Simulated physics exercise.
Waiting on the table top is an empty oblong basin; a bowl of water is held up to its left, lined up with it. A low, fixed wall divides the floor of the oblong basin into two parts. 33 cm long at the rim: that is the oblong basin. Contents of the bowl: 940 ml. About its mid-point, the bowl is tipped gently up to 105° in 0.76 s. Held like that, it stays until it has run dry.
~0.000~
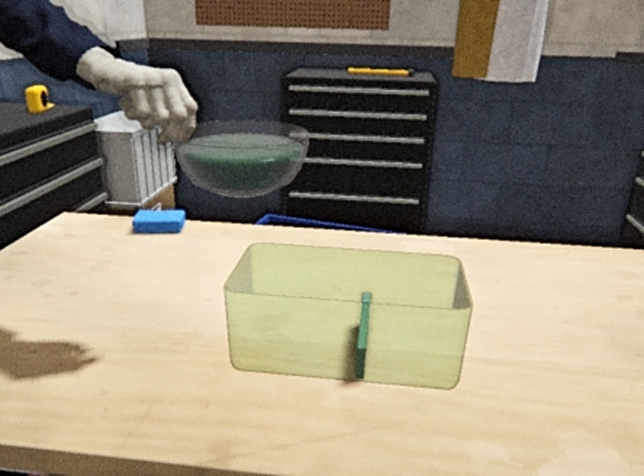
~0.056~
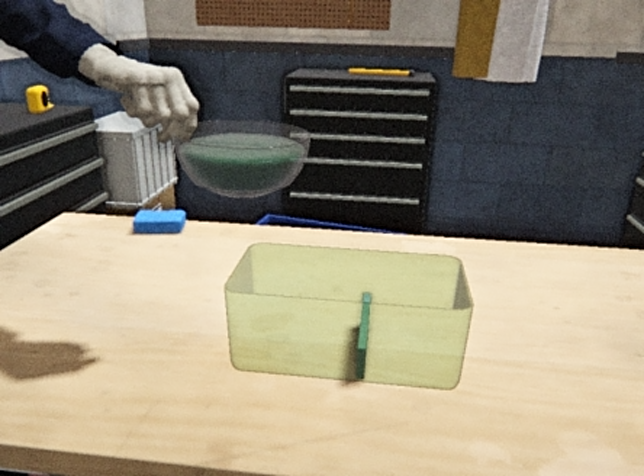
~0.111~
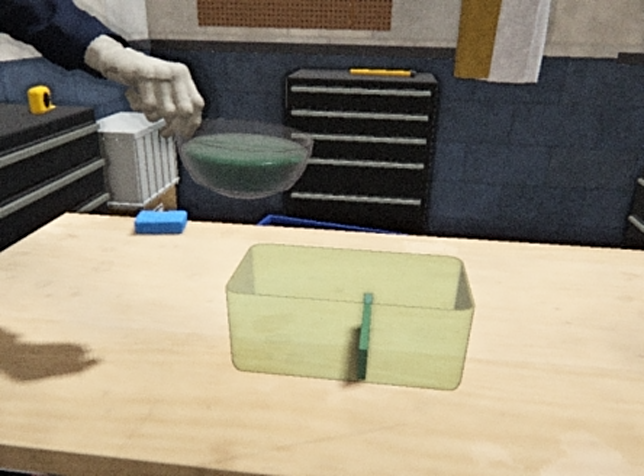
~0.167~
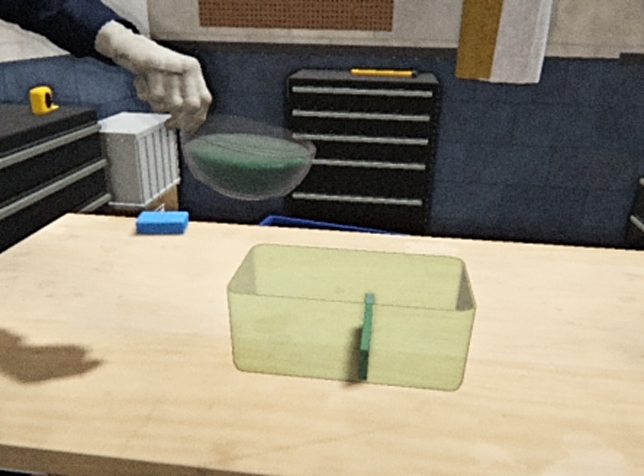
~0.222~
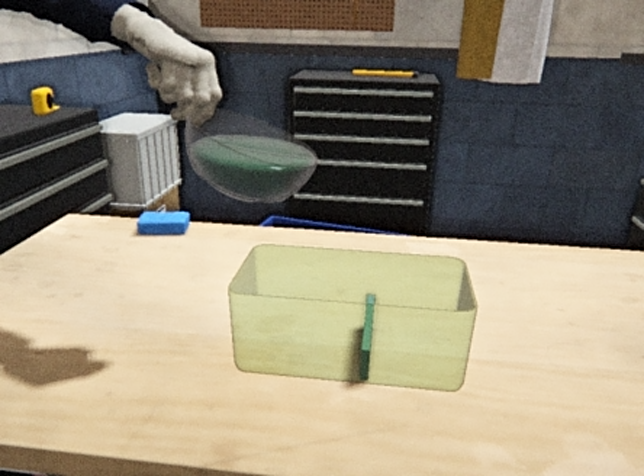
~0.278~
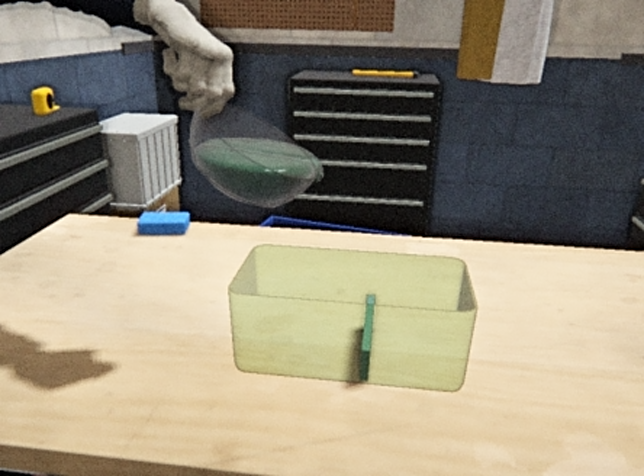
A gloved hand gradually tilts a clear bowl of green liquid rightward above a table.
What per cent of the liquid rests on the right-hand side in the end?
18 percent.
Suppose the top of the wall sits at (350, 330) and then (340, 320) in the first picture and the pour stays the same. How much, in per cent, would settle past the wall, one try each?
It comes to 45 per cent, and then 55 per cent.
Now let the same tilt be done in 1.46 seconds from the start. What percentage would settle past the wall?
In that case, some 35 percent.
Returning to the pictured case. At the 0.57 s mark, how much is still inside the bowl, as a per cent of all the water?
Close to 14 in a hundred.
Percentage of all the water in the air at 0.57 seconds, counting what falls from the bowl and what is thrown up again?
It comes to about 40 percent.
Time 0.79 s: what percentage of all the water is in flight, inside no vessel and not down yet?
Around 5 percent of it is airborne.
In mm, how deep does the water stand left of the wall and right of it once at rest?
Final levels - left approx 26 mm, right approx 8 mm.
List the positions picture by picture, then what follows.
Tilt 0°; pouring edge (307, 138); surface from (183, 143) to (305, 149); the oblong basin's rim runs from (238, 266) to (466, 282); the wall's top is at (364, 319), in the first picture.
Tilt 1°; pouring edge (308, 139); surface from (184, 142) to (306, 150), in the second picture.
Tilt 5°; pouring edge (311, 145); surface from (186, 141) to (307, 153), in the third picture.
Tilt 12°; pouring edge (314, 153); surface from (190, 140) to (311, 156), in the fourth picture.
Tilt 21°; pouring edge (316, 164); surface from (195, 142) to (316, 158), in the fifth picture.
Tilt 31°; pouring edge (315, 177); surface from (199, 144) to (310, 165); 5 per cent is over the edge, in the sixth picture.
After 0.57 s the tilt is 90° and 15 per cent is still to pour, 35 is left of the wall and 11 right of it.
After 0.79 s the tilt is 105° and 0 per cent is still to pour, 79 is left of the wall and 15 right of it.
After 1.01 s the tilt is 105° and 0 per cent is still to pour, 79 is left of the wall and 17 right of it.
After 1.26 s the tilt is 105° and 0 per cent is still to pour, 78 is left of the wall and 18 right of it.
In the end 78 per cent lies left of the wall, 18 right of it and 3 outside.
